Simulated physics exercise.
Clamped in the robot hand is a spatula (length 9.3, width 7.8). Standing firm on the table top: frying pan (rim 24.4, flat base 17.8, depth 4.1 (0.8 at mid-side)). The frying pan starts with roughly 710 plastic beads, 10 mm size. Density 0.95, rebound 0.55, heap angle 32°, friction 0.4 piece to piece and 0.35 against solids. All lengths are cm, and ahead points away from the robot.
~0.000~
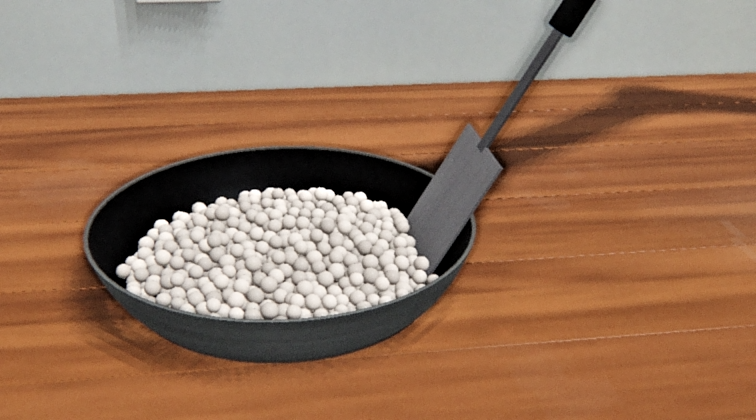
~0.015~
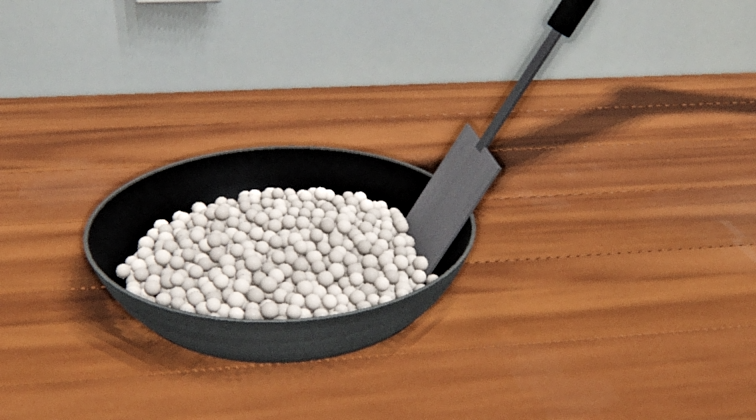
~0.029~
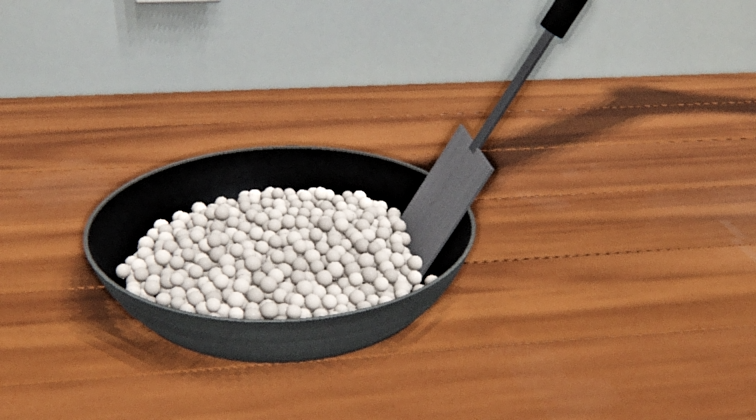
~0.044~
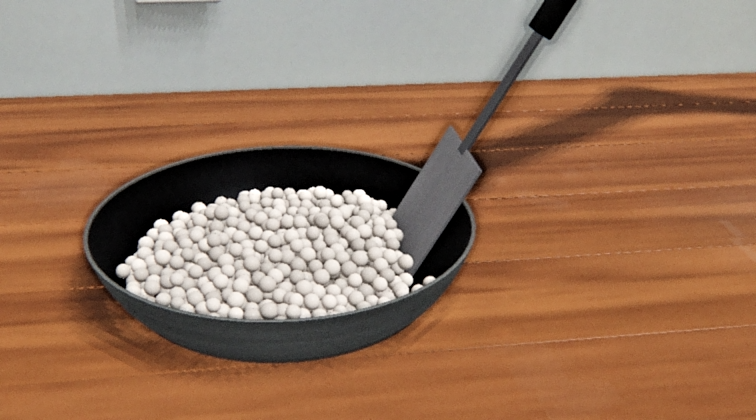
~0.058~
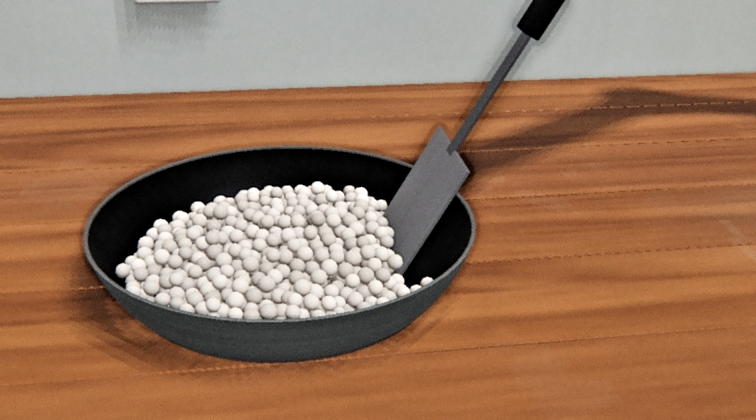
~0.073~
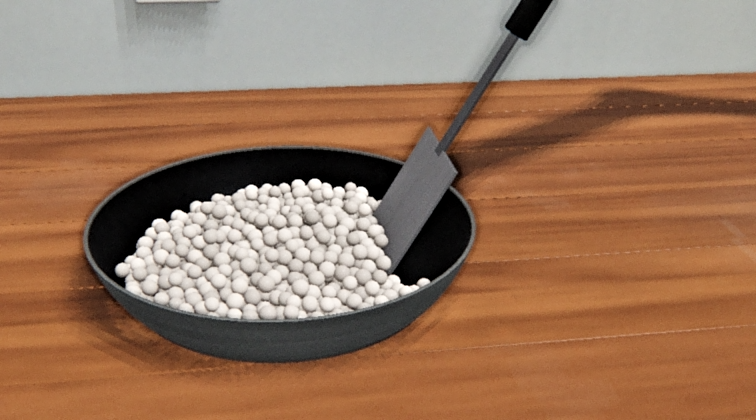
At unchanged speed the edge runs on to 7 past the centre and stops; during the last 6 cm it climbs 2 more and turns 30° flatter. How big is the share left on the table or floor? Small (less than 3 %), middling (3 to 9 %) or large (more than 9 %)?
On the table or floor the share is small, less than 3 %.
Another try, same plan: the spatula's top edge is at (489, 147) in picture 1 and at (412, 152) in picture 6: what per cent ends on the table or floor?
Some 5 per cent.
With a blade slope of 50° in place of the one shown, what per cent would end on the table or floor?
Then about 0 per cent.
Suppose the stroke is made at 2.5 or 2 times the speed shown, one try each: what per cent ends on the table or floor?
About 15 and 10 per cent.
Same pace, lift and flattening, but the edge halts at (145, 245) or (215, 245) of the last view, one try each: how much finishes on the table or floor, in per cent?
Some 10 and 0 per cent.
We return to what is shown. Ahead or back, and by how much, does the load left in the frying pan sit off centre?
About 4.0 cm ahead.
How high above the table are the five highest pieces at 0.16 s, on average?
Roughly 4 cm.
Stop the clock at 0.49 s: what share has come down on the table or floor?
Roughly 2 per cent.
After 0.16 s, sloping 60°, highest piece 5 above the table; 706 in the frying pan.
After 0.25 s, sloping 47°, highest piece 5 above the table; 706 in the frying pan.
After 0.49 s, sloping 30°, highest piece 5 above the table; 696 in the frying pan, 10 on the table or floor.
After 1.54 s, sloping 30°, highest piece 5 above the table; 696 in the frying pan, 10 on the table or floor.
In the end, 696 in the frying pan, 10 on the table or floor. That is 1 % on the table or floor.
